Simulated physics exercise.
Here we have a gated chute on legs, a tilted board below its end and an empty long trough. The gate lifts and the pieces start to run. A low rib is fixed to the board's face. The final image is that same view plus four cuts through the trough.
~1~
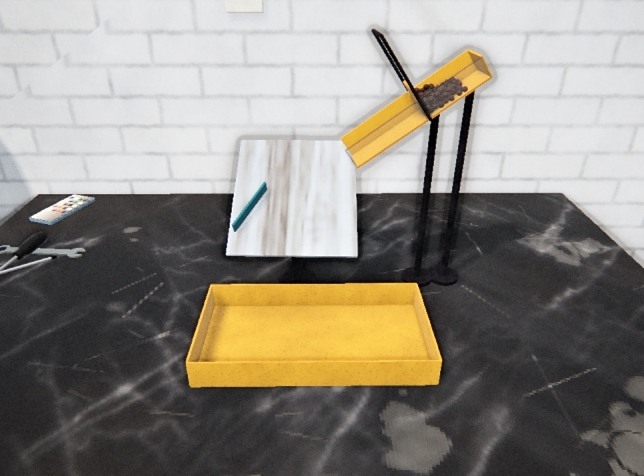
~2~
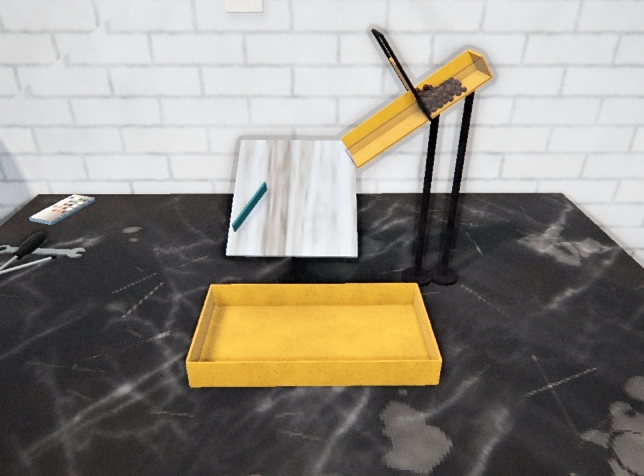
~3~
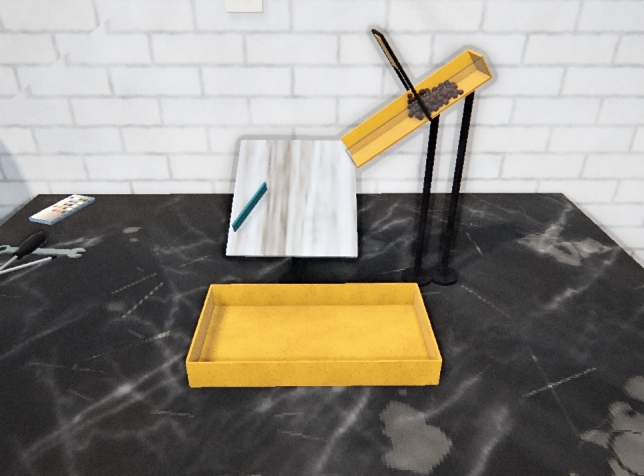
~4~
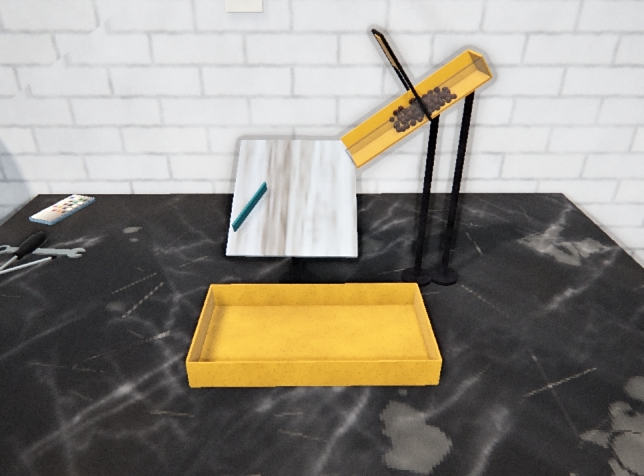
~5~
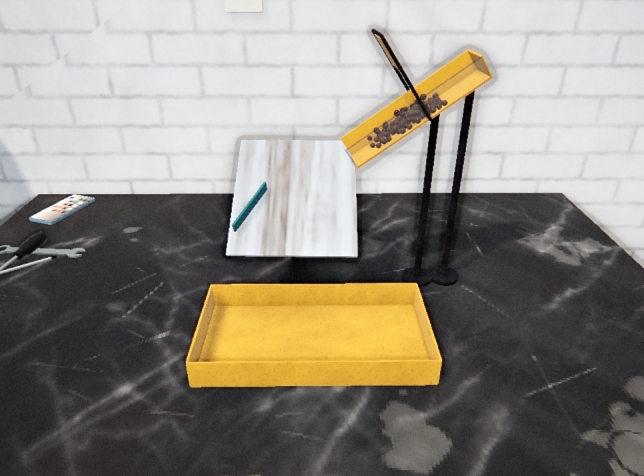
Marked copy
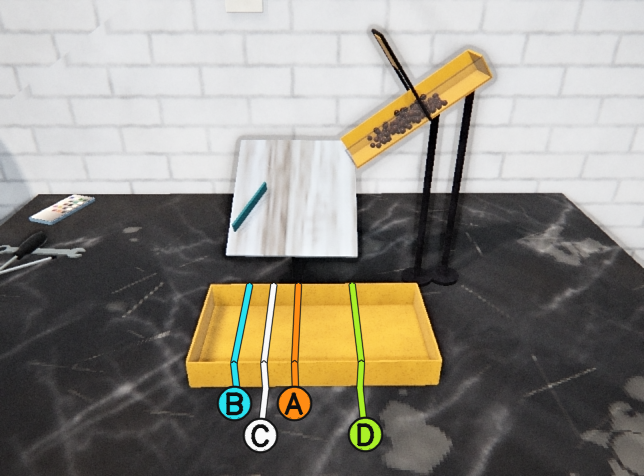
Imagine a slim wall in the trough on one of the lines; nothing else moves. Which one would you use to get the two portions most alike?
Use line B.
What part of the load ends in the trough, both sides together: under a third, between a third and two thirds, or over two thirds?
It is between a third and two thirds.
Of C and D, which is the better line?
That would be C.
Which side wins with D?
Left.
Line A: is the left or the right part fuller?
More lands on the left.
On the marked copy, line A crosses the front rim at (294, 362); line B crosses the front rim at (234, 362); line C crosses the front rim at (264, 362); line D crosses the front rim at (361, 361).
With A, of what is caught, nearly all on the left of the divider, a small part on the right.
With B, of what is caught, about half on the left of the divider, about half on the right.
With C, of what is caught, most on the left of the divider, about a quarter on the right.
With D, of what is caught, nearly all on the left of the divider, a stray few on the right.
